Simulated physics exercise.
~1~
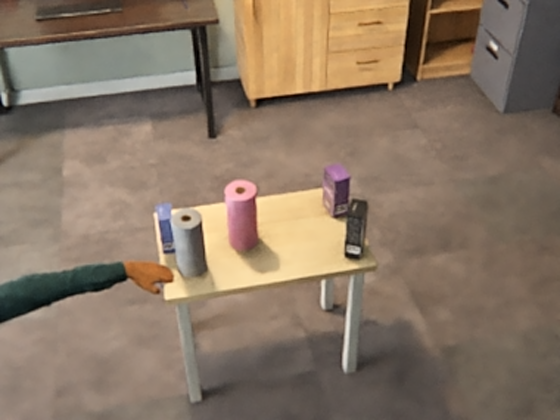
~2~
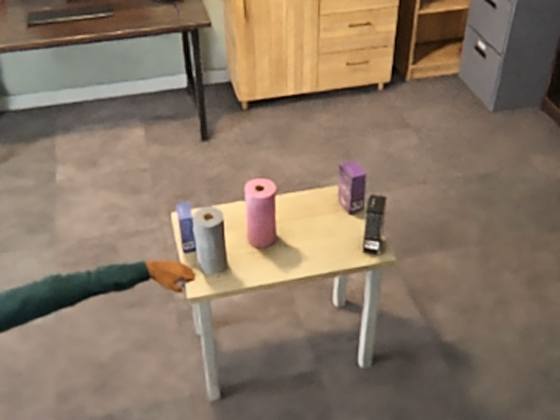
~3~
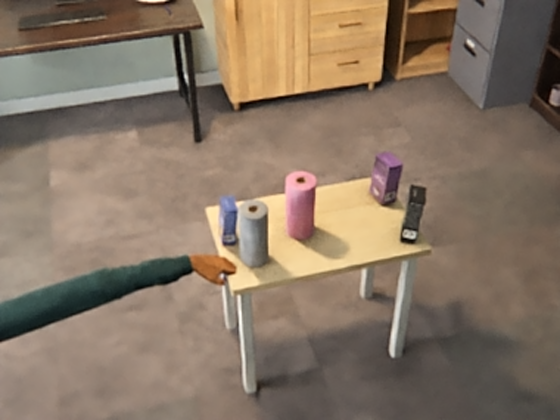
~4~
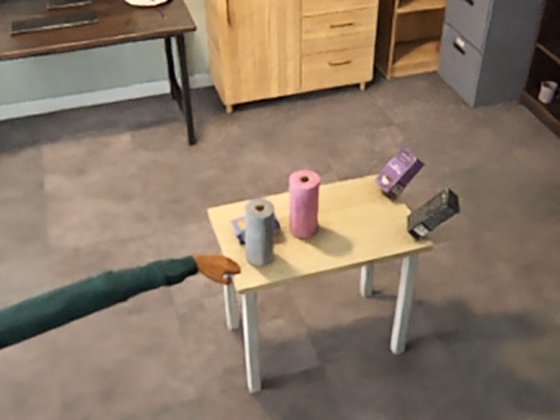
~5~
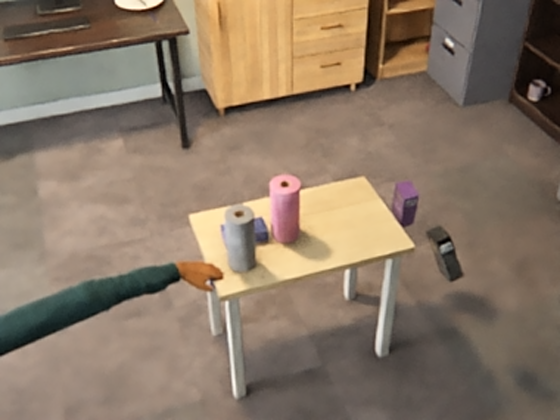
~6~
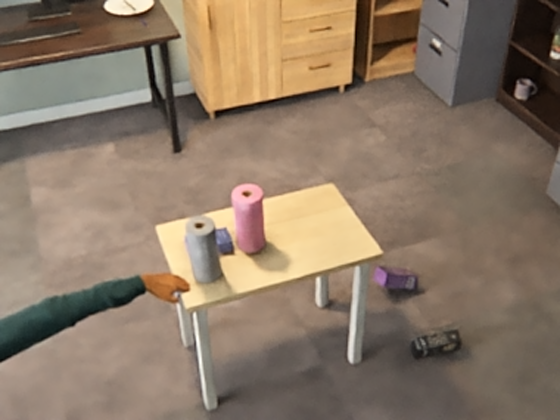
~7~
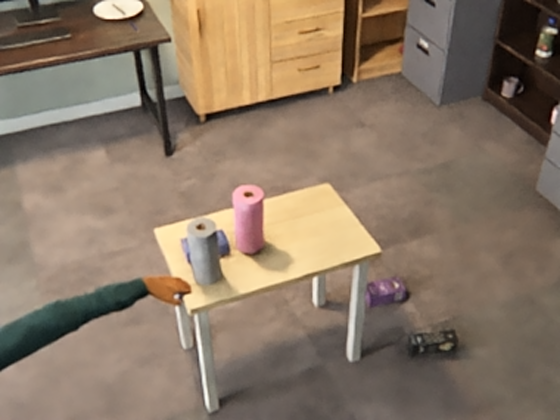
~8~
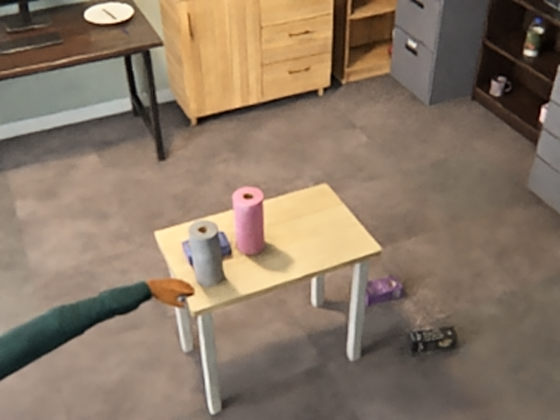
A hand pulled a small table sharply to the right and then back left, toppling the blue packet and sending the purple and black cartons off the right side to the floor, while the grey and pink rolls stayed upright on top.
